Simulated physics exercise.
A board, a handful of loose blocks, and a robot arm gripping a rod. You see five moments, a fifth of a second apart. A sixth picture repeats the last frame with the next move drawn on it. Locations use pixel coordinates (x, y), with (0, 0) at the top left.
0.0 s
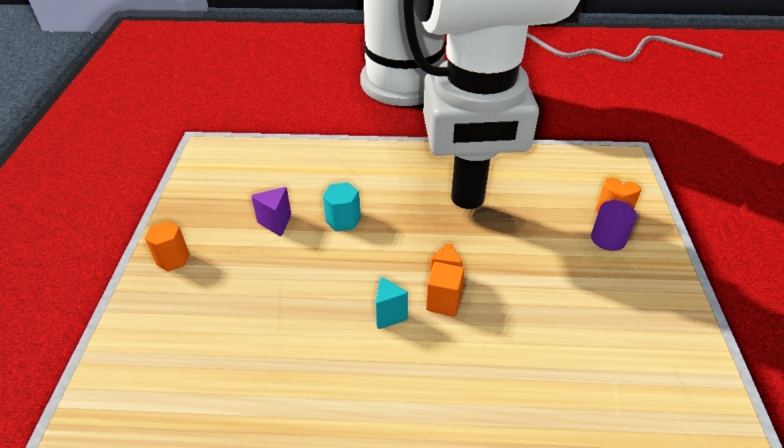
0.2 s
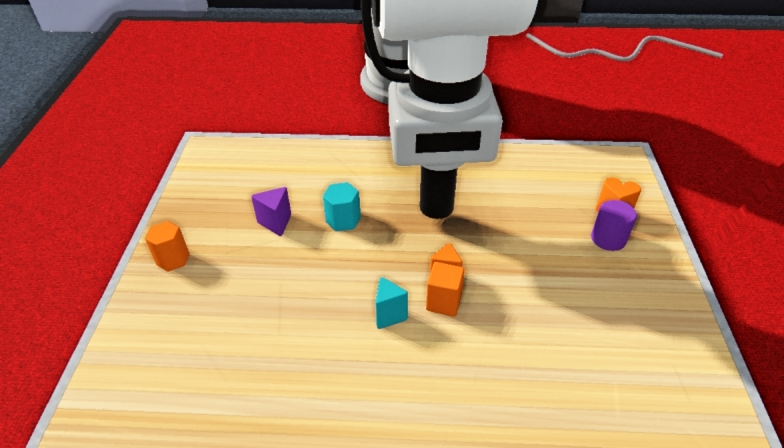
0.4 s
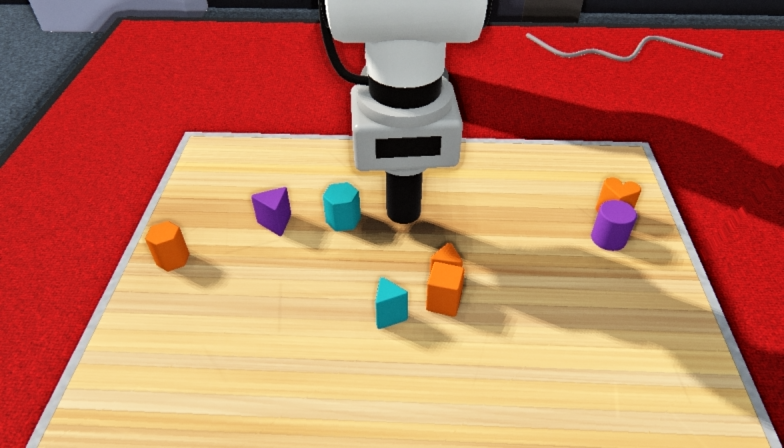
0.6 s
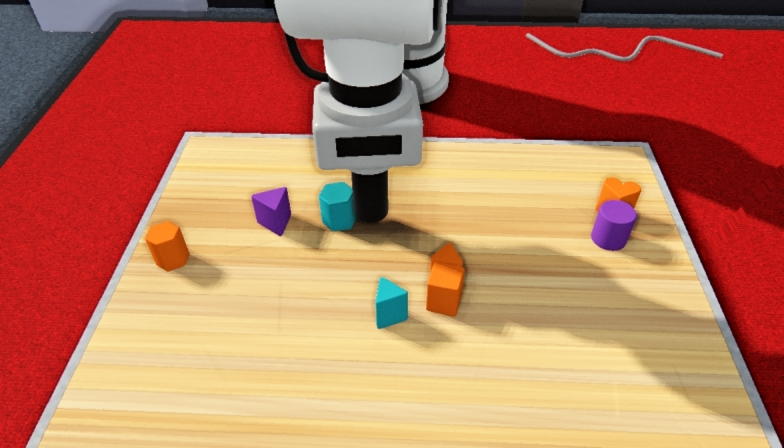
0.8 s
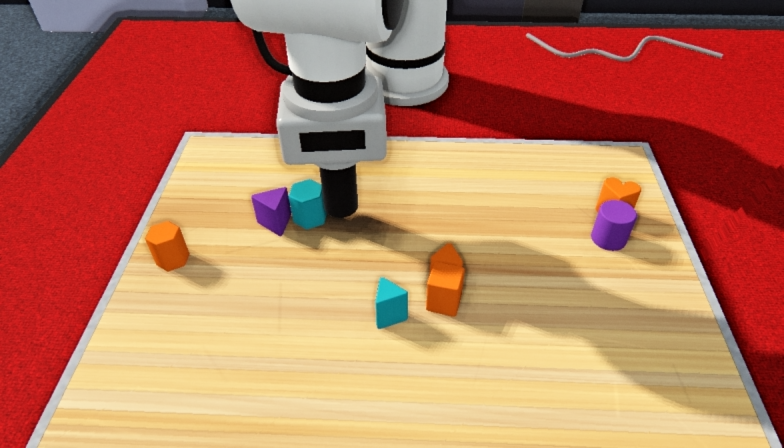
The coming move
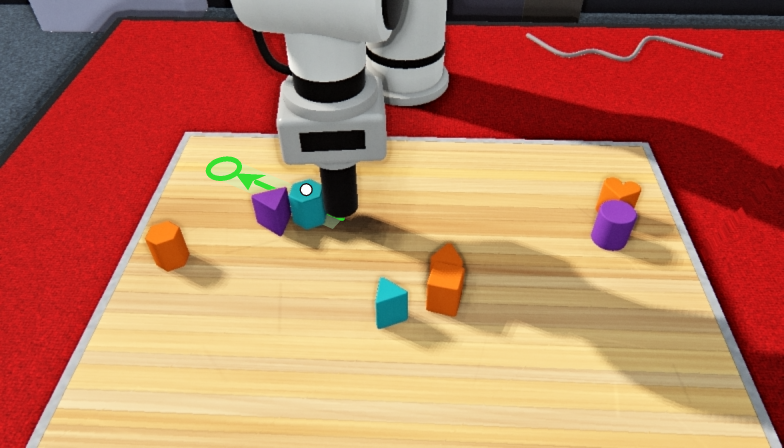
Robot arm moving a black rod leftward over a wooden board, then pushing a turquoise hexagonal block up to a purple three-sided block.
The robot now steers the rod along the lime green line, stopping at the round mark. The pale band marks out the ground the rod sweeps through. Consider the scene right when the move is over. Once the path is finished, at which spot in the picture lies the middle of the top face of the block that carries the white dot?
I'd expect the centre of its top face to be at (235, 176).
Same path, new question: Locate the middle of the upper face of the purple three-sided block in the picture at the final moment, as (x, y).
My best guess is (245, 198).
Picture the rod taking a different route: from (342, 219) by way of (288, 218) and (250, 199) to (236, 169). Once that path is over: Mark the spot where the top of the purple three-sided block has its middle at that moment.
Near (211, 202).
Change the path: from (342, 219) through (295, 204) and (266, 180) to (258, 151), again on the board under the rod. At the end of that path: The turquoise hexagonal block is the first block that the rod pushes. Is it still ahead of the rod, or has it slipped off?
It is no longer ahead.
The drawn path runs straight from (342, 219) to (224, 169); the dot is on the turquoise hexagonal block.
What follows on the original path. One third of the way, rod at (297, 189); purple three-sided block at (247, 198), turned 80° anticlockwise; turquoise hexagonal block at (260, 179), turned 40° anticlockwise.
Two thirds of the way, rod at (258, 172); purple three-sided block at (245, 198), turned 90° anticlockwise; turquoise hexagonal block at (235, 176), turned 115° anticlockwise.
At the end, rod at (221, 157); purple three-sided block at (245, 198), turned 90° anticlockwise; turquoise hexagonal block at (235, 176), turned 120° anticlockwise.
